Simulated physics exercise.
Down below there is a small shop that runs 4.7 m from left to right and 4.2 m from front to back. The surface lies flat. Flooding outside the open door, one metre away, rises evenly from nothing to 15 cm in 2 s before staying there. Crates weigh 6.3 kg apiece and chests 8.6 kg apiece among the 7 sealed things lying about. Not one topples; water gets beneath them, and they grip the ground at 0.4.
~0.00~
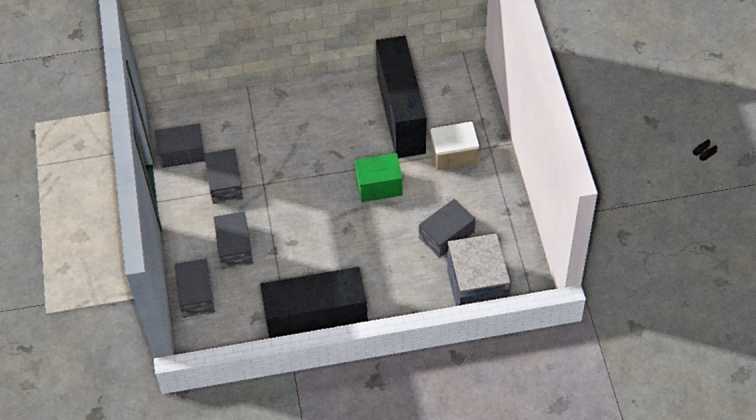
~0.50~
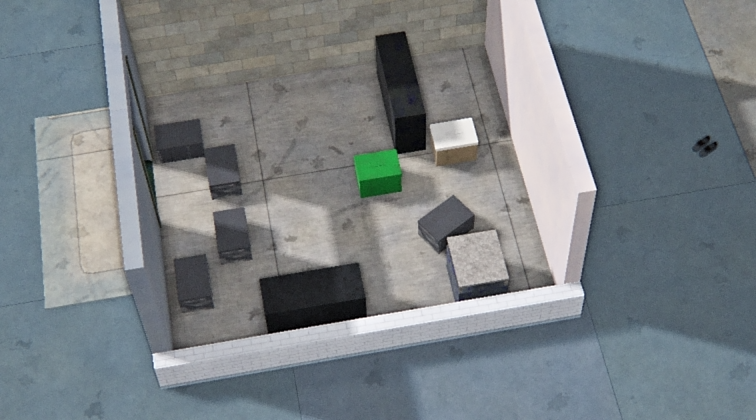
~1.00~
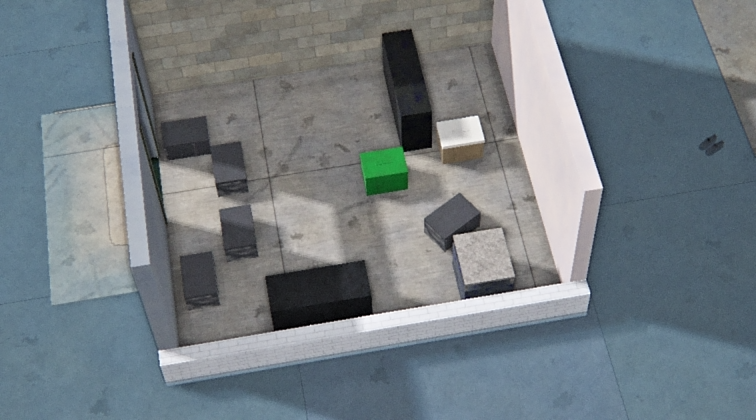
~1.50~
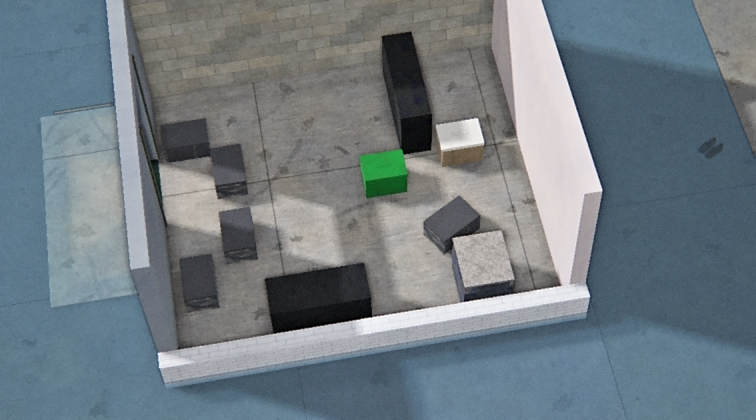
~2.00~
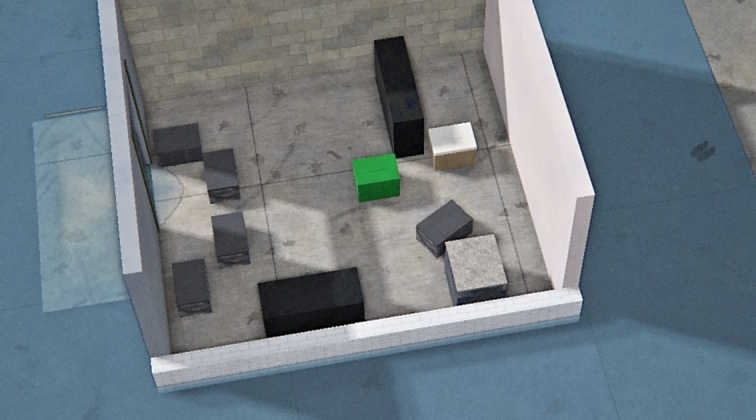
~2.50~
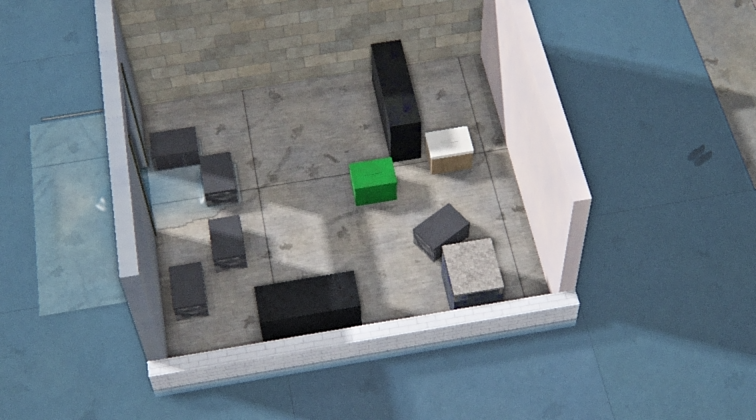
Around a small roofless shop, blue water covers the ground, then seeps in at the left.
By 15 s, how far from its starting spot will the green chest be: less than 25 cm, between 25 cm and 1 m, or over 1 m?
The green chest ends up more than 1 m away.
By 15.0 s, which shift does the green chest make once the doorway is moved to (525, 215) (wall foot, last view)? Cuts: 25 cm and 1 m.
Note: Green chest displaced a long way.
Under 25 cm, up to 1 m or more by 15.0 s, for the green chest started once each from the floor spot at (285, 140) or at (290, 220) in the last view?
First try: It covers a big distance; second try: It covers a big distance.
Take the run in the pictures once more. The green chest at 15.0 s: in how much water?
Roughly 8 cm at that moment.
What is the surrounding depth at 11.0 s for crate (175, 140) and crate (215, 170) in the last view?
I'd estimate 4 cm for the first and 5 cm for the second.
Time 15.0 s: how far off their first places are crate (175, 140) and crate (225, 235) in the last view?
The first is 120 cm from its start, the second 60 cm.
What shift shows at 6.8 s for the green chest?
Shift: About 30 cm.
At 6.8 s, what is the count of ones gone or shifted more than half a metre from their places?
Answer: 2.
After 3.5 s the green chest is near (373, 173), 0.0 m from its start, aground; 0 afloat.
After 6.8 s the green chest is near (395, 173), 0.3 m from its start, aground; 1 afloat.
After 11.0 s the green chest is near (488, 224), 1.6 m from its start, afloat; 5 afloat.
After 15.0 s the green chest is near (485, 213), 1.5 m from its start, afloat; 7 afloat.
